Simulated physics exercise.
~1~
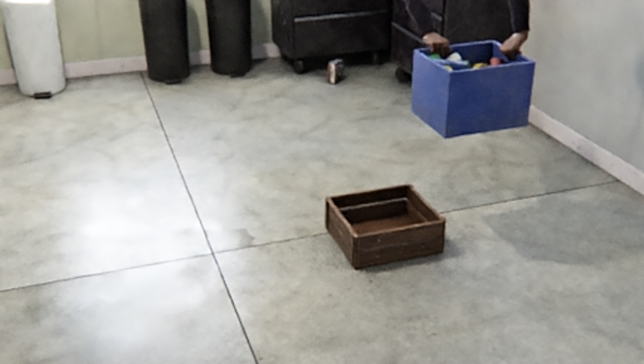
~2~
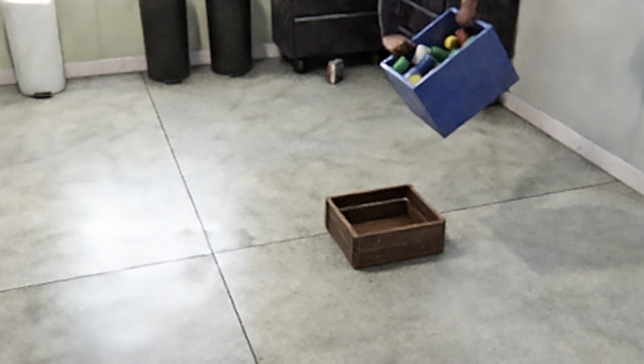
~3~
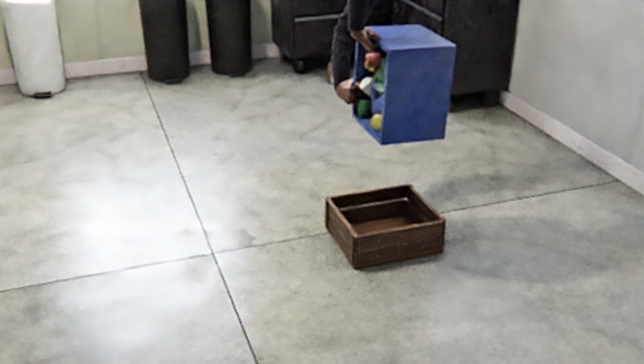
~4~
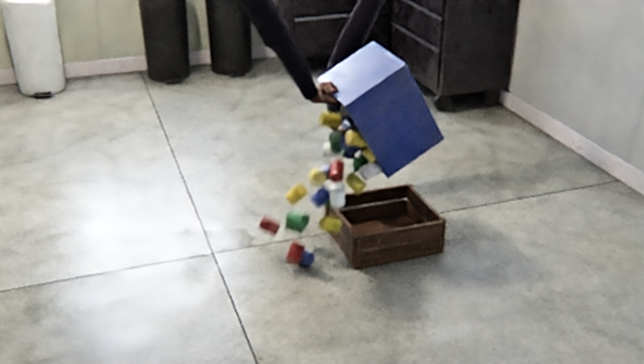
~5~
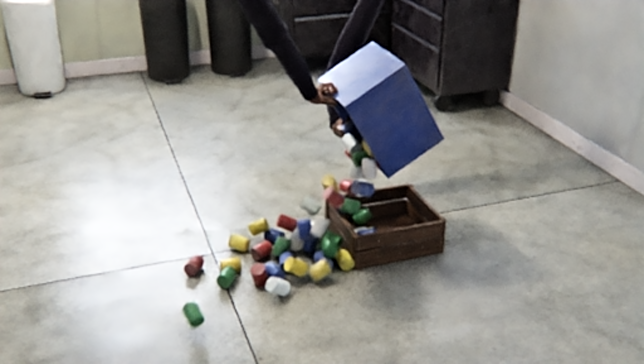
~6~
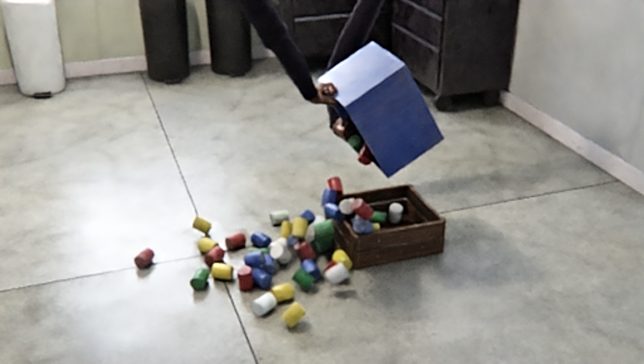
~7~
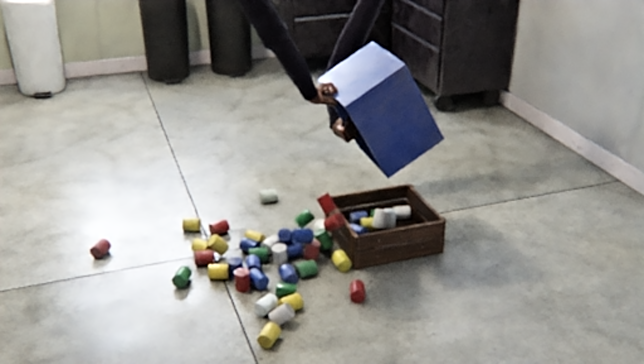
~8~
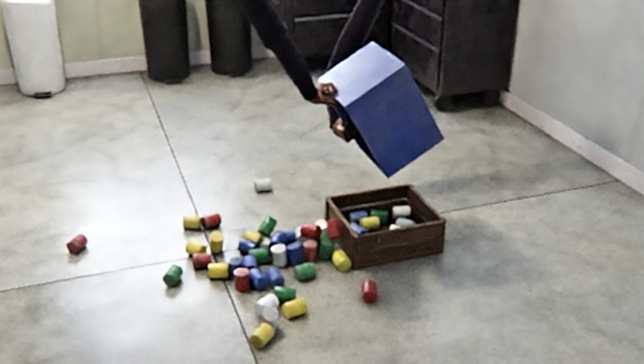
A blue tote tips over a wooden tray, spilling colourful jars mostly onto the floor.
